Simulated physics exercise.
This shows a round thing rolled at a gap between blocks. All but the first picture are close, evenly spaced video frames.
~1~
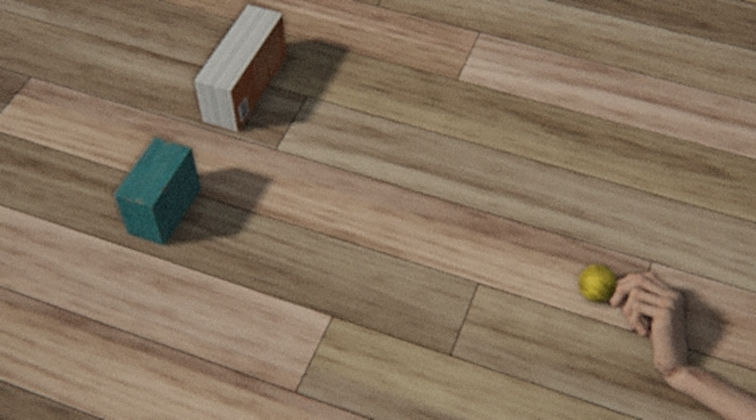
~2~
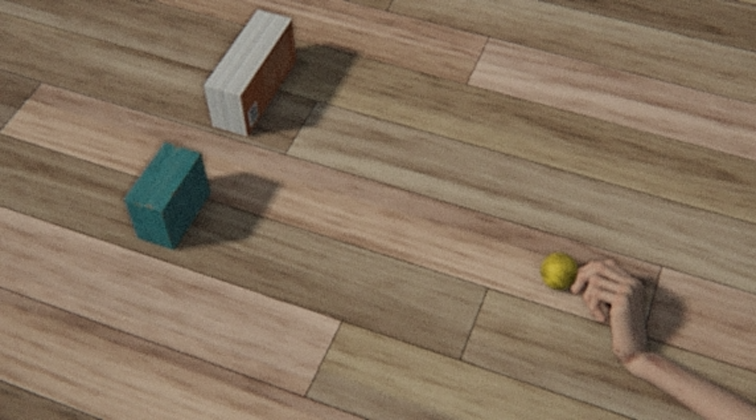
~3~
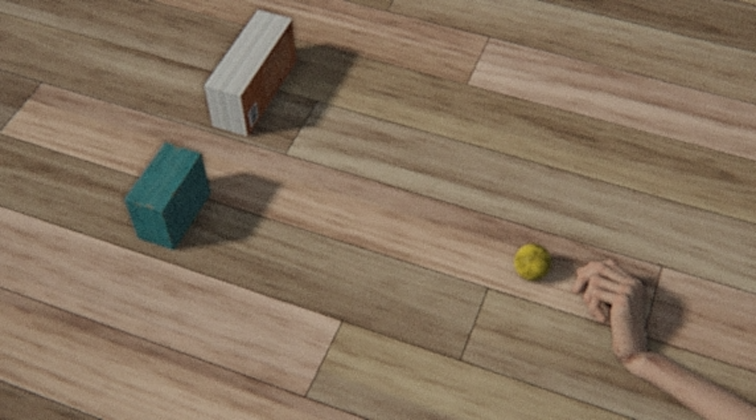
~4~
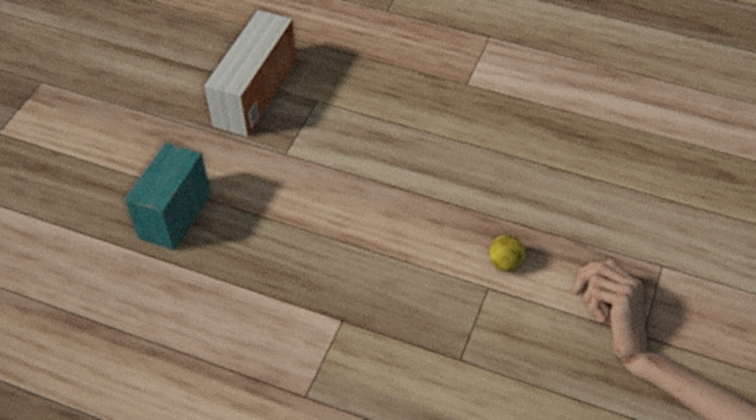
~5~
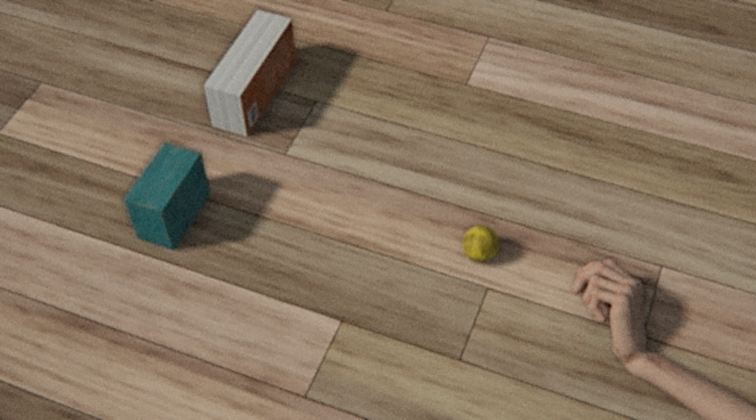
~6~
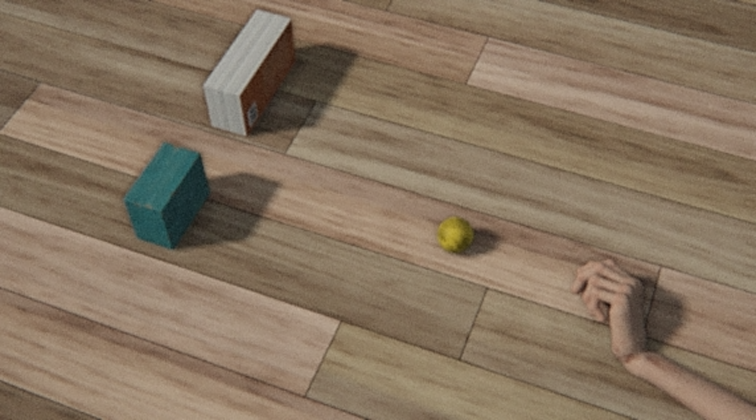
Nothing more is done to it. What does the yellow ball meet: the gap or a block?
Here the yellow ball rolls through.
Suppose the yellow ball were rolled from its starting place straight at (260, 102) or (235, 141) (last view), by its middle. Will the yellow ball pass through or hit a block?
One after another: It bounces off; gets between the blocks.
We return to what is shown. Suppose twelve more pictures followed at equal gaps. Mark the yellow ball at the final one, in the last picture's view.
Around (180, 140).
Then, 0.48 s on from there, yellow ball heading on near (185, 140).
Then, 1.06 s on from there, yellow ball heading on.
In the end, the yellow ball passes through its gap.
